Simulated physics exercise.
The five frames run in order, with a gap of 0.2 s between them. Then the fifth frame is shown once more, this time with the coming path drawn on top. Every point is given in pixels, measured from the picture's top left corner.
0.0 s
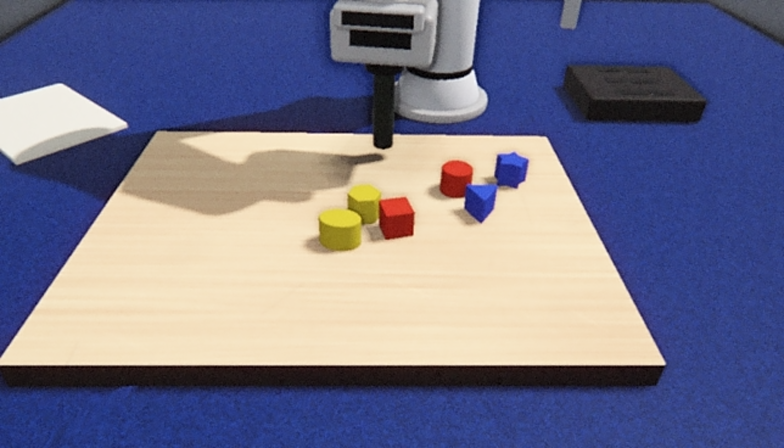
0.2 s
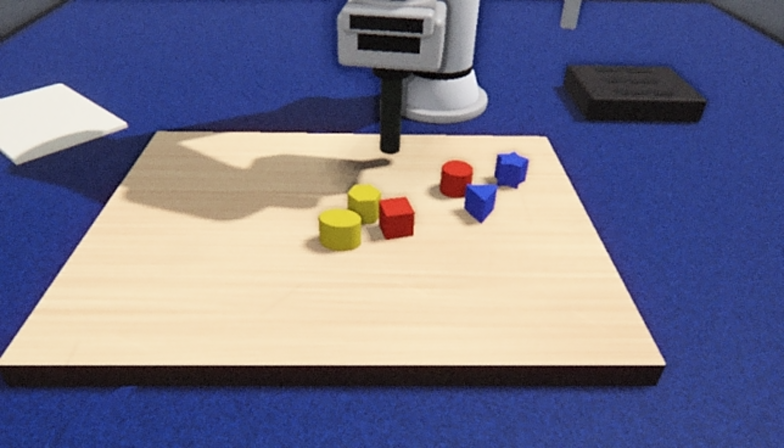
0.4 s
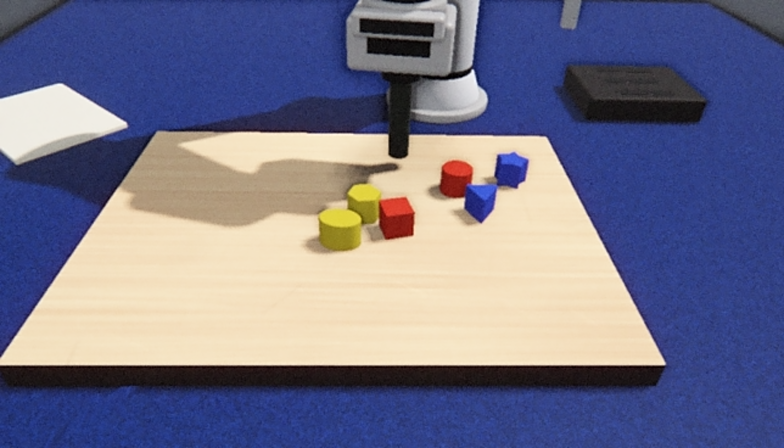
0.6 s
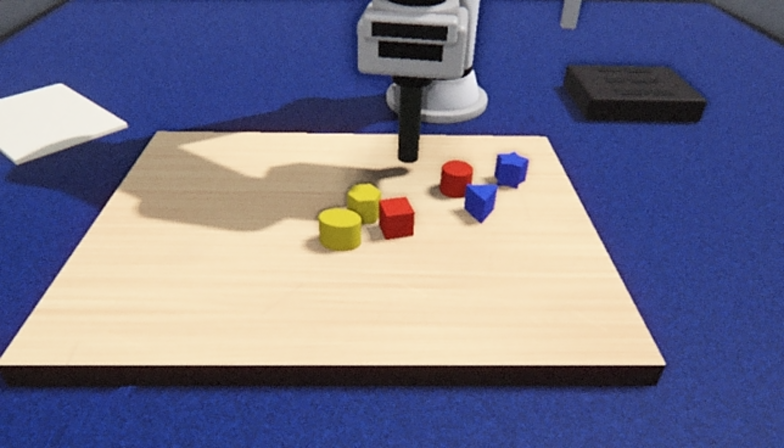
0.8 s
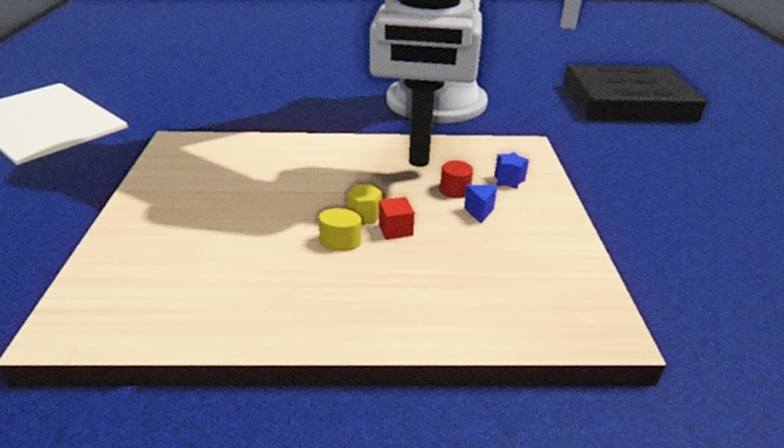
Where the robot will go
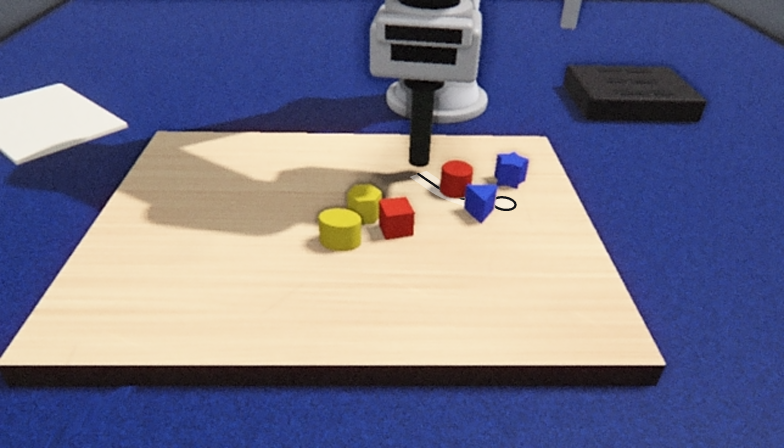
The footage shows a robot arm's black tool moving slightly right and toward the viewer above a wooden board, nearing a red cylinder, while the red, blue and yellow blocks on the board stay still.
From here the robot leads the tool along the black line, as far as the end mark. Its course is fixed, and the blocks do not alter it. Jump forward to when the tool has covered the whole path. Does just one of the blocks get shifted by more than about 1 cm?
I'd say yes.
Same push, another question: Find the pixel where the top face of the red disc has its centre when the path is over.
It should be at about (536, 180).
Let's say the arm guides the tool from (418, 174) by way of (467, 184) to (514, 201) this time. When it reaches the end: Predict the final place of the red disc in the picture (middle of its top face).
About (479, 179).
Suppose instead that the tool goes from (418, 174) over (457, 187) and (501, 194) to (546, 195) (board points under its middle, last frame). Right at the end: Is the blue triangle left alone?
No.
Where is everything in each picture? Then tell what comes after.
In the first frame, tool tip (383, 145); block tops, red disc (458, 167); blue triangle (483, 190).
In the second frame, tool (390, 150); blocks unchanged.
In the third frame, tool (398, 155); blocks unchanged.
In the fourth frame, tool (408, 159); blocks unchanged.
In the fifth frame, tool (419, 163); red disc (458, 167); blue triangle (483, 190).
Path on the board, from (418, 174) via (440, 188) and (469, 200), ending at (504, 203).
On the path given first. One third of the way, tool (441, 177); red disc (468, 171).
Two thirds of the way, tool (472, 188); red disc (501, 178).
At the end, tool (506, 192); red disc (536, 180); blue triangle in place.
